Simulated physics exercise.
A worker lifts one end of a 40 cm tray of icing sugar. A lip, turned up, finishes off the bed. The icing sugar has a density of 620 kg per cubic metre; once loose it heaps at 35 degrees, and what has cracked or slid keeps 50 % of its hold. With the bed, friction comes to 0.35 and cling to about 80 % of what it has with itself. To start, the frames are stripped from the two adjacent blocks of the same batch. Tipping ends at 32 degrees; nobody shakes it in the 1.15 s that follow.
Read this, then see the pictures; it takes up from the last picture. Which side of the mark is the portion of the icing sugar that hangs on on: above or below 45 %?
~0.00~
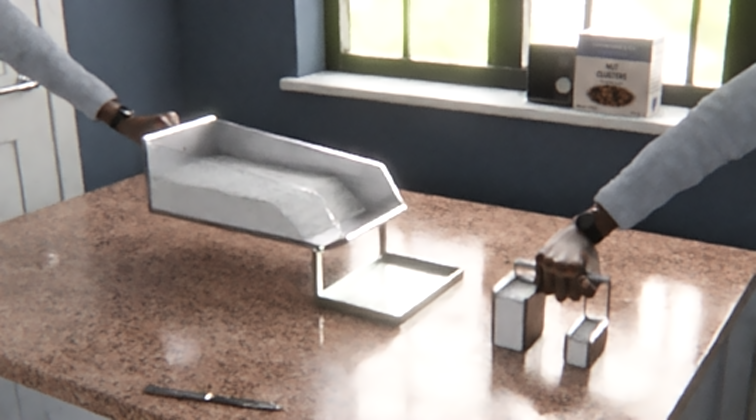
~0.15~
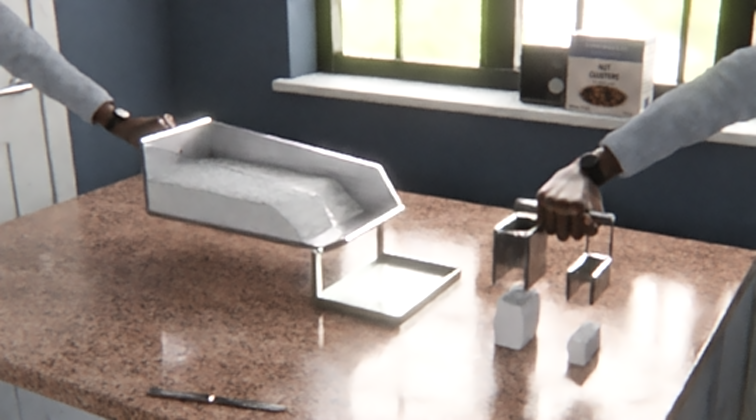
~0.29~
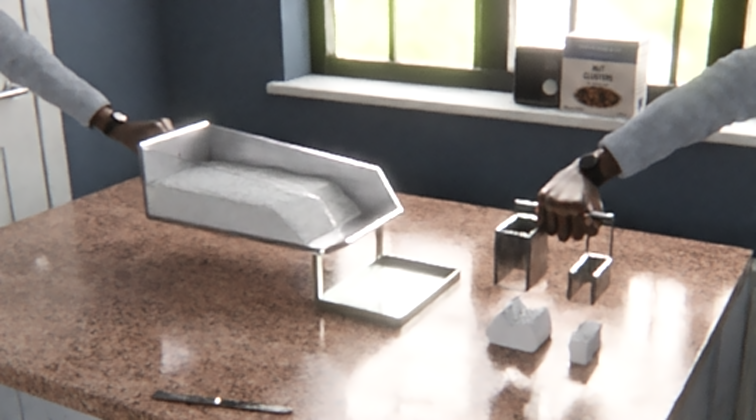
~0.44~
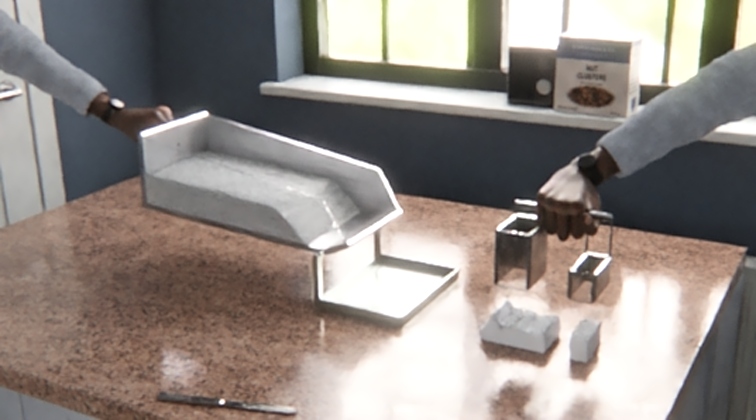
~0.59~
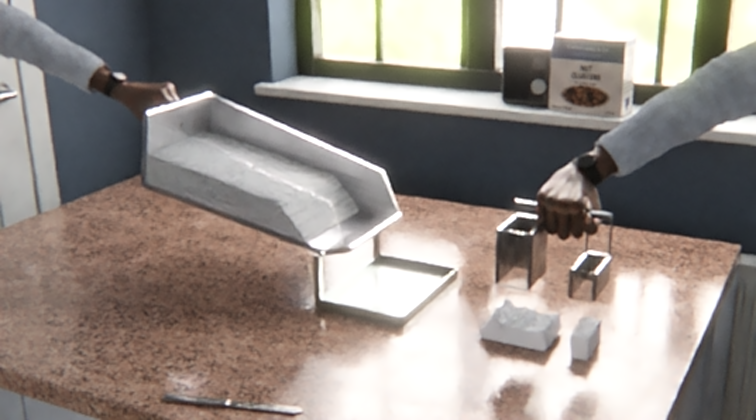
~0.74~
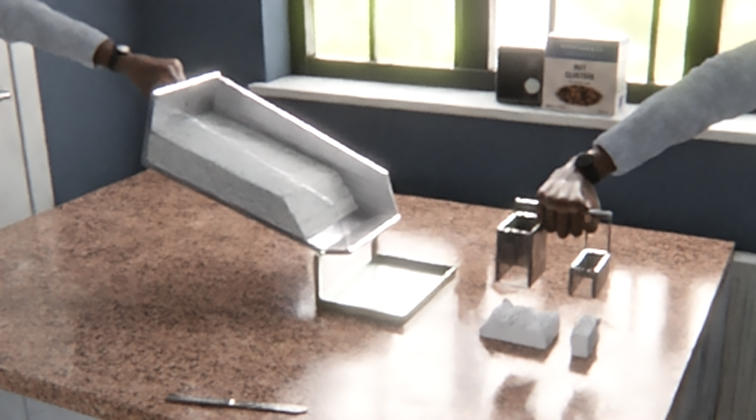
It is below.
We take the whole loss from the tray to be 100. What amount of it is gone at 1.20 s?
0 per cent.
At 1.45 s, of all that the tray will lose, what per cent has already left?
About 10 %.
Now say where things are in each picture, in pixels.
Top of the high end at (146, 140), tilt 0 degrees; front end of the icing sugar at (304, 237); test blocks 8.2 cm, 3.8 cm high (left to right), in the first frame.
Top of the high end at (143, 143), tilt 0 degrees; front end of the icing sugar at (303, 239); test blocks 7.5 cm, 3.8 cm high (left to right), in the second frame.
Top of the high end at (142, 147), tilt 0 degrees; front end of the icing sugar at (304, 241); test blocks 5.3 cm, 3.8 cm high (left to right), in the third frame.
Top of the high end at (143, 137), tilt 3 degrees; front end of the icing sugar at (304, 241); test blocks 4.1 cm, 3.8 cm high (left to right), in the fourth frame.
Top of the high end at (148, 116), tilt 10 degrees; front end of the icing sugar at (305, 239); test blocks 4.0 cm, 3.8 cm high (left to right), in the fifth frame.
Top of the high end at (156, 96), tilt 17 degrees; front end of the icing sugar at (306, 237); test blocks 3.9 cm, 3.8 cm high (left to right), in the sixth frame.
By 0.95 s, the tilt is 27 degrees and 100 % is on the bed.
By 1.20 s, the tilt is 32 degrees and 100 % is on the bed.
By 1.45 s, the tilt is 32 degrees and 96 % is on the bed.
By 1.70 s, the tilt is 32 degrees and 65 % is on the bed.
By 2.28 s, at the end, the tilt is 32 degrees and 39 % is on the bed.
